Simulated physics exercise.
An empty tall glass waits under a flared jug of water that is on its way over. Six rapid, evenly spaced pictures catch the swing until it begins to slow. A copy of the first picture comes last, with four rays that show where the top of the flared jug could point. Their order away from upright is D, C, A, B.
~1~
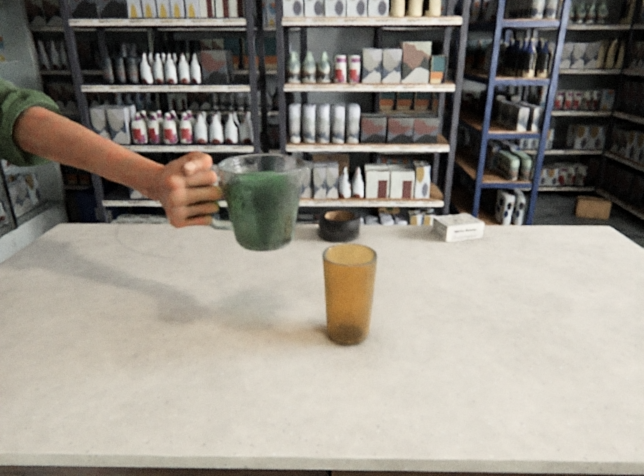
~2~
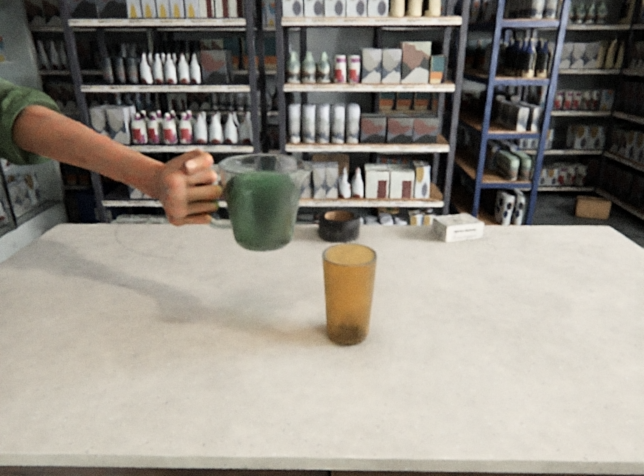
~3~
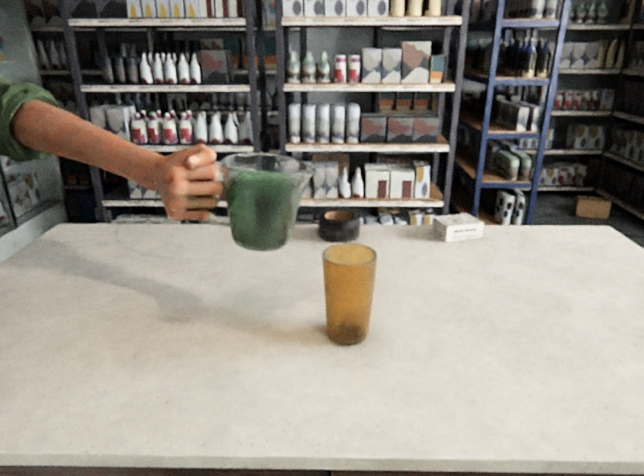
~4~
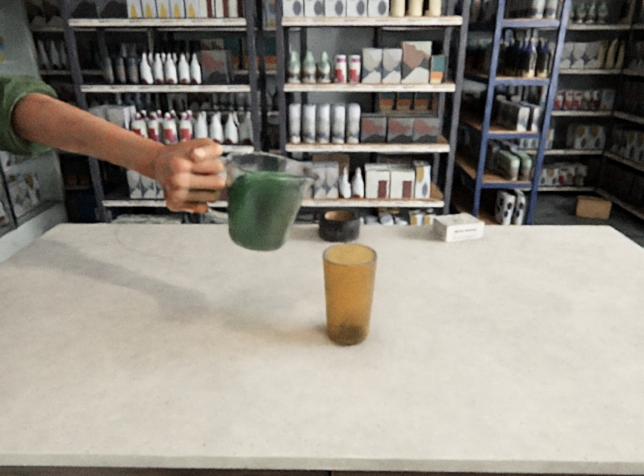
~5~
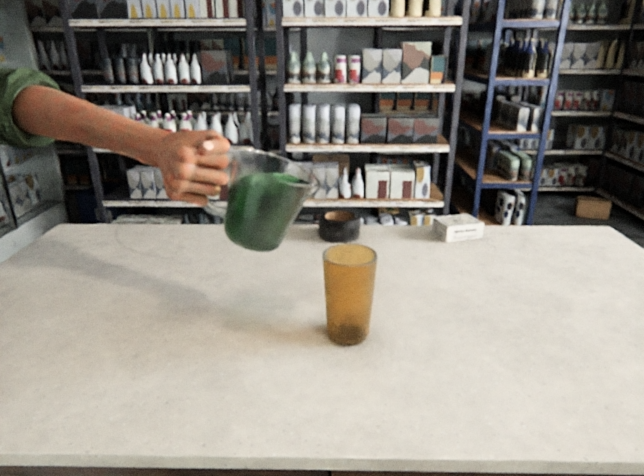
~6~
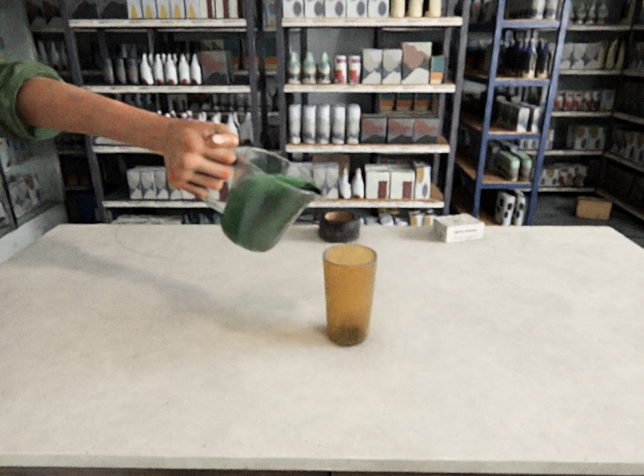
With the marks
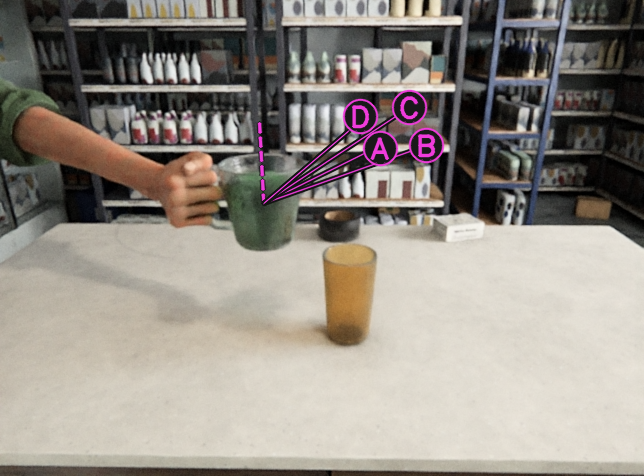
A hand reaching in from the left, its arm in a green sleeve, holds a clear flared jug of green-looking liquid upright, then gradually tilts it to the right, the liquid slanting toward the lip. Below and to the right, a tall amber glass stands still on a pale tabletop, with a dark round dish and small white box behind. The steady view faces stocked storeroom shelves from across the table.
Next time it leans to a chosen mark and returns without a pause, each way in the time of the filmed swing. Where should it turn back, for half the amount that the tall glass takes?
The answer is mark C.
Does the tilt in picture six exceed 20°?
Yes, it does.
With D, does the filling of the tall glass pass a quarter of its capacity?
Yes, it does.
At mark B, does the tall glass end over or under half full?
Over.
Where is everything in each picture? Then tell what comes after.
Upright, lip at (311, 166); rim of the tall glass round (350, 254); nothing has left yet.
Upright, lip at (312, 168); nothing has left yet.
Tipped about 6°, lip at (314, 171); nothing has left yet.
Tipped about 12°, lip at (318, 178); nothing has left yet.
Tipped about 20°, lip at (321, 186); nothing has left yet.
Tipped about 29°, lip at (324, 194); nothing has left yet.
On the marked copy, A at (363, 153); B at (410, 151); C at (395, 116); D at (348, 130).
With A, the tall glass ends with about 63 % of what it can hold.
With B, the tall glass ends with about 77 % of what it can hold.
With C, the tall glass ends with about 49 % of what it can hold.
With D, the tall glass ends with about 37 % of what it can hold.
